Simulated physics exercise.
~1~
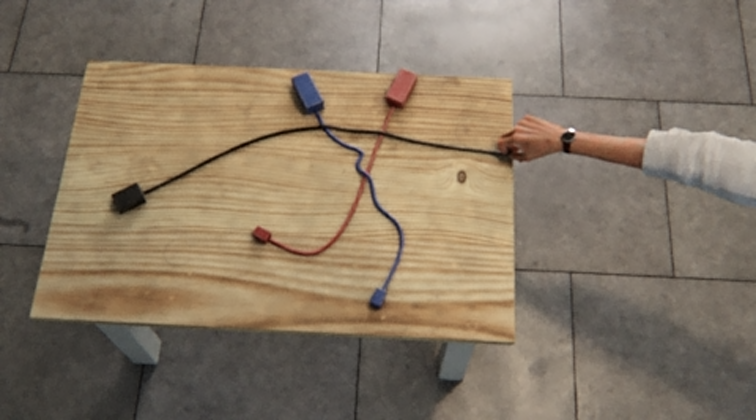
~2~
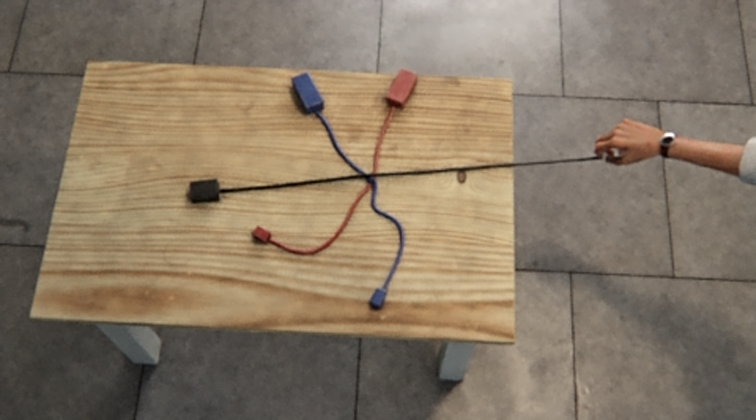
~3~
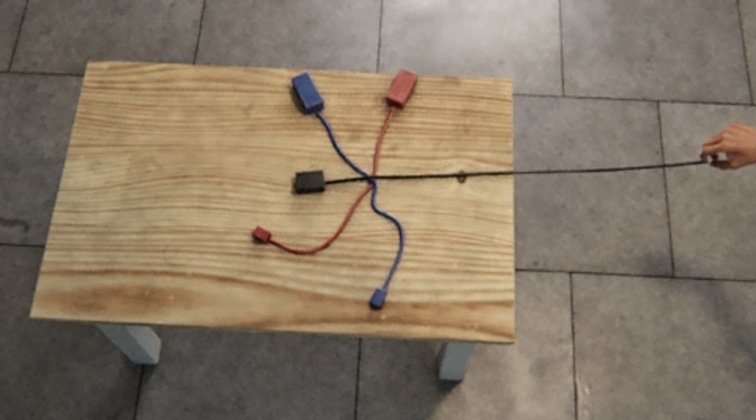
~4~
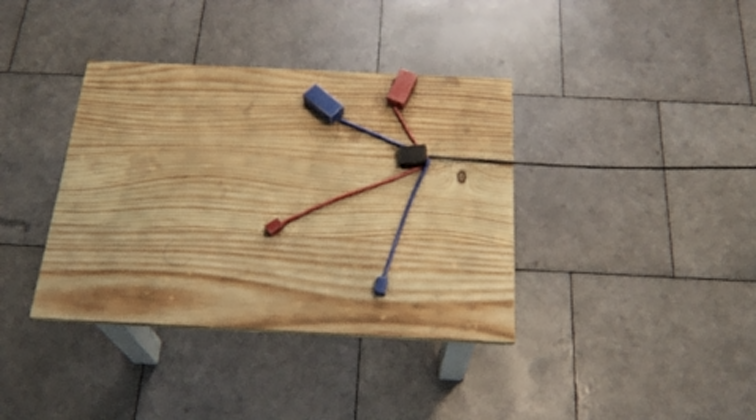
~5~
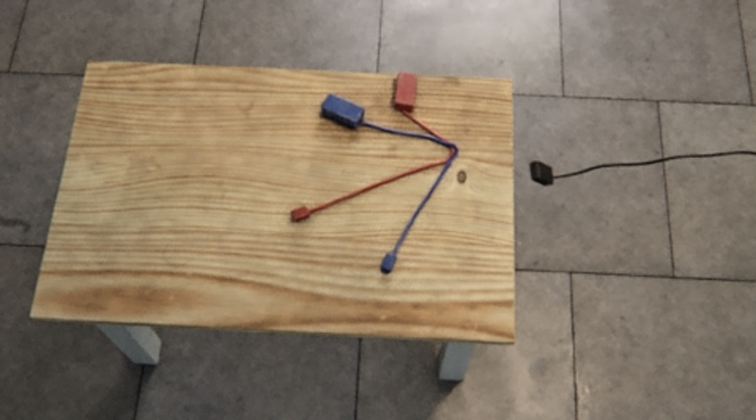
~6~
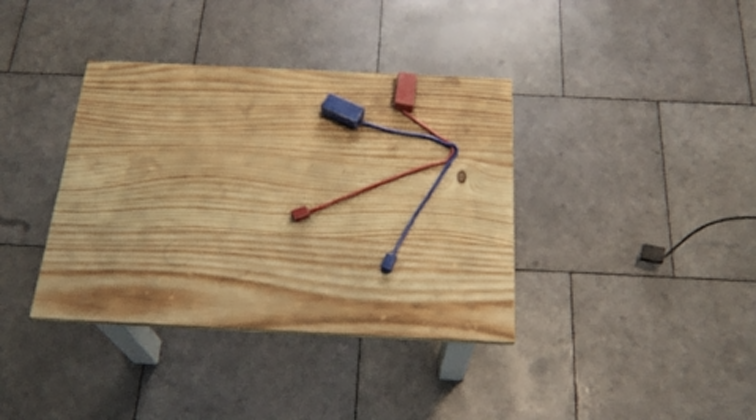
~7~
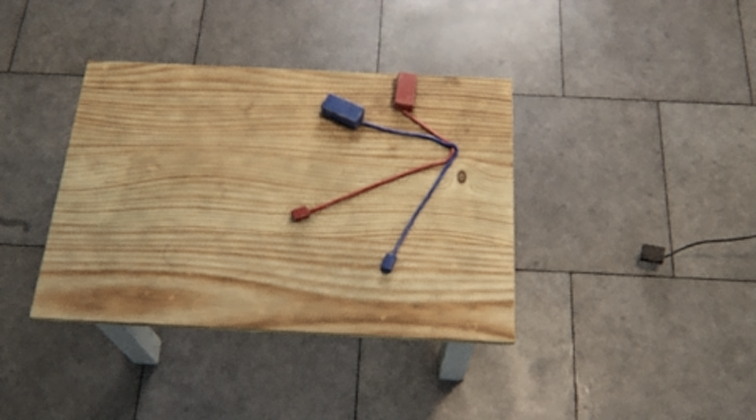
On a wooden table, a hand pulls the black lead off rightward, dragging the others slightly.
